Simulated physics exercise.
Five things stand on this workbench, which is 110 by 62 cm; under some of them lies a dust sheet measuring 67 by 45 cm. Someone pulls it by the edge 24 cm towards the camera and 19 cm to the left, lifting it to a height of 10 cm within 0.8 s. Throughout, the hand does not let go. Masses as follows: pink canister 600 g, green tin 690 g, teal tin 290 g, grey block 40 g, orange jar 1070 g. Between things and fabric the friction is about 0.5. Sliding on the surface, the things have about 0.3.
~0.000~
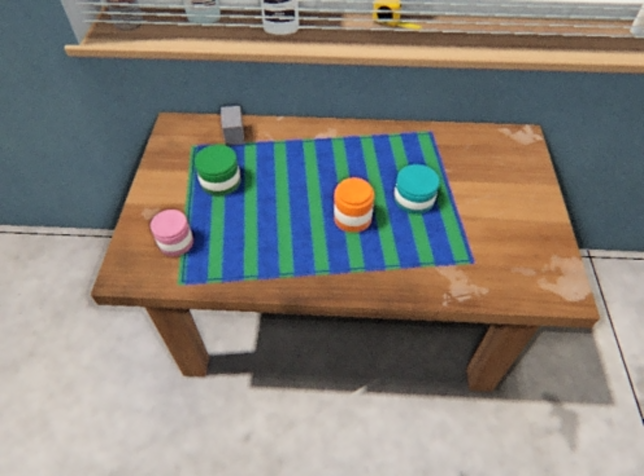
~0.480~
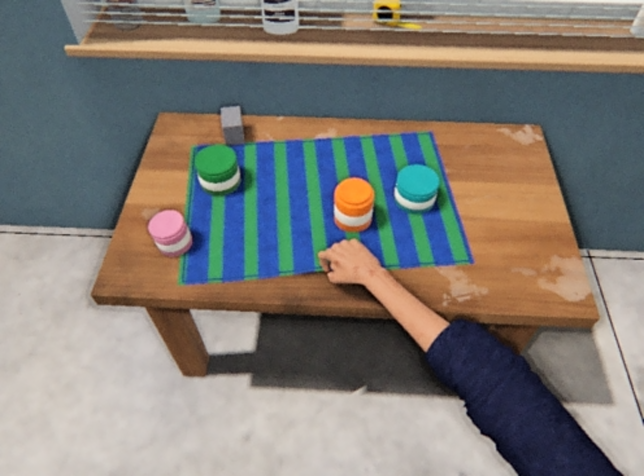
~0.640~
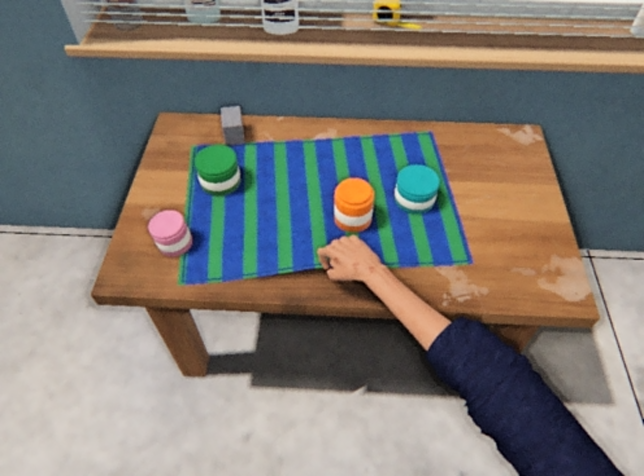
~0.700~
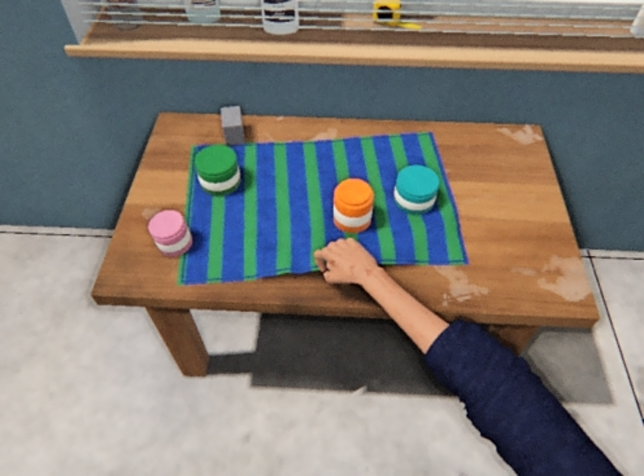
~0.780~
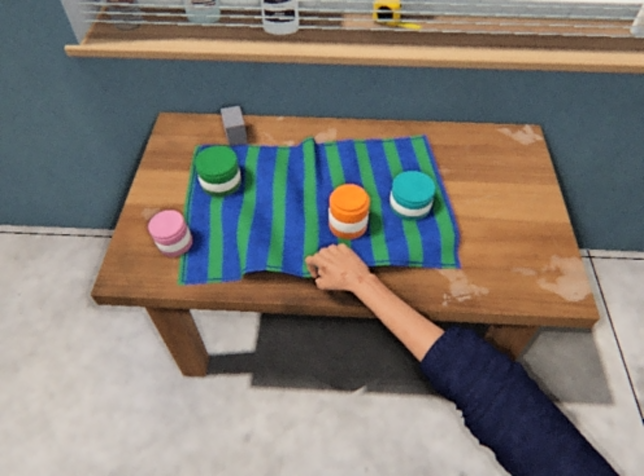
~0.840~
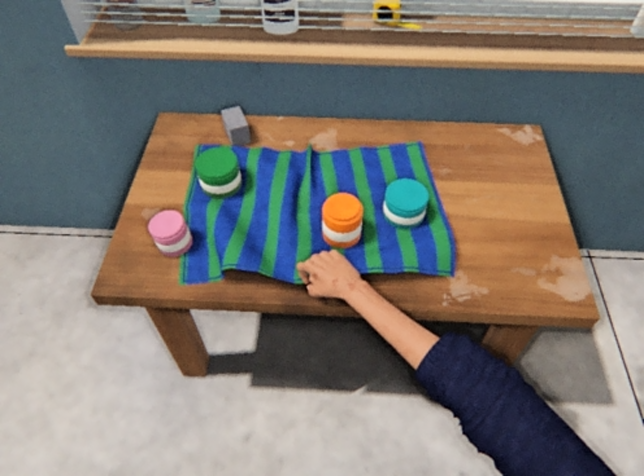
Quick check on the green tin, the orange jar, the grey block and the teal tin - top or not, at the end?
The green tin is on; the orange jar is off; the grey block is on; the teal tin is off.
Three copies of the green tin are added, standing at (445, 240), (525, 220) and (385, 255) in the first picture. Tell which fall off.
Taking them one by one: Is lost, then is left on top, then is lost.
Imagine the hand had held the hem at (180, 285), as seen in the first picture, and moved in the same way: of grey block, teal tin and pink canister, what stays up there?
Log - grey block: Still on top; teal tin: Still on top; pink canister: Off the top.
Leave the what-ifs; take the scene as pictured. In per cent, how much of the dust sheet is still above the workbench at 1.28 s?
Around 70 percent.
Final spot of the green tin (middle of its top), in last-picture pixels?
It stops around pixel (238, 234).
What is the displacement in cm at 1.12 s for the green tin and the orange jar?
Shift - green tin 8 cm, orange jar 25 cm.
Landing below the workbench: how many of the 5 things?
My count is 2.
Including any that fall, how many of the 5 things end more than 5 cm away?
In total, 3 of them qualify.
At 1.0 s, 95 % of the dust sheet is still over the top; teal tin 15 cm off its start, orange jar 15 cm off its start, green tin 3 cm off its start.
At 1.1 s, 85 % of the dust sheet is still over the top; teal tin 24 cm off its start, orange jar 23 cm off its start, green tin 8 cm off its start.
At 1.3 s, 70 % of the dust sheet is still over the top; teal tin 34 cm off its start at (341, 276), orange jar 33 cm off its start at (265, 292), green tin 16 cm off its start at (233, 203).
At 1.4 s, 55 % of the dust sheet is still over the top; teal tin 44 cm off its start, orange jar 39 cm off its start, green tin 22 cm off its start.
At 3.0 s, 35 % of the dust sheet is still over the top; orange jar over the edge, teal tin over the edge, green tin 25 cm off its start at (238, 234), grey block 1 cm off its start at (234, 117).
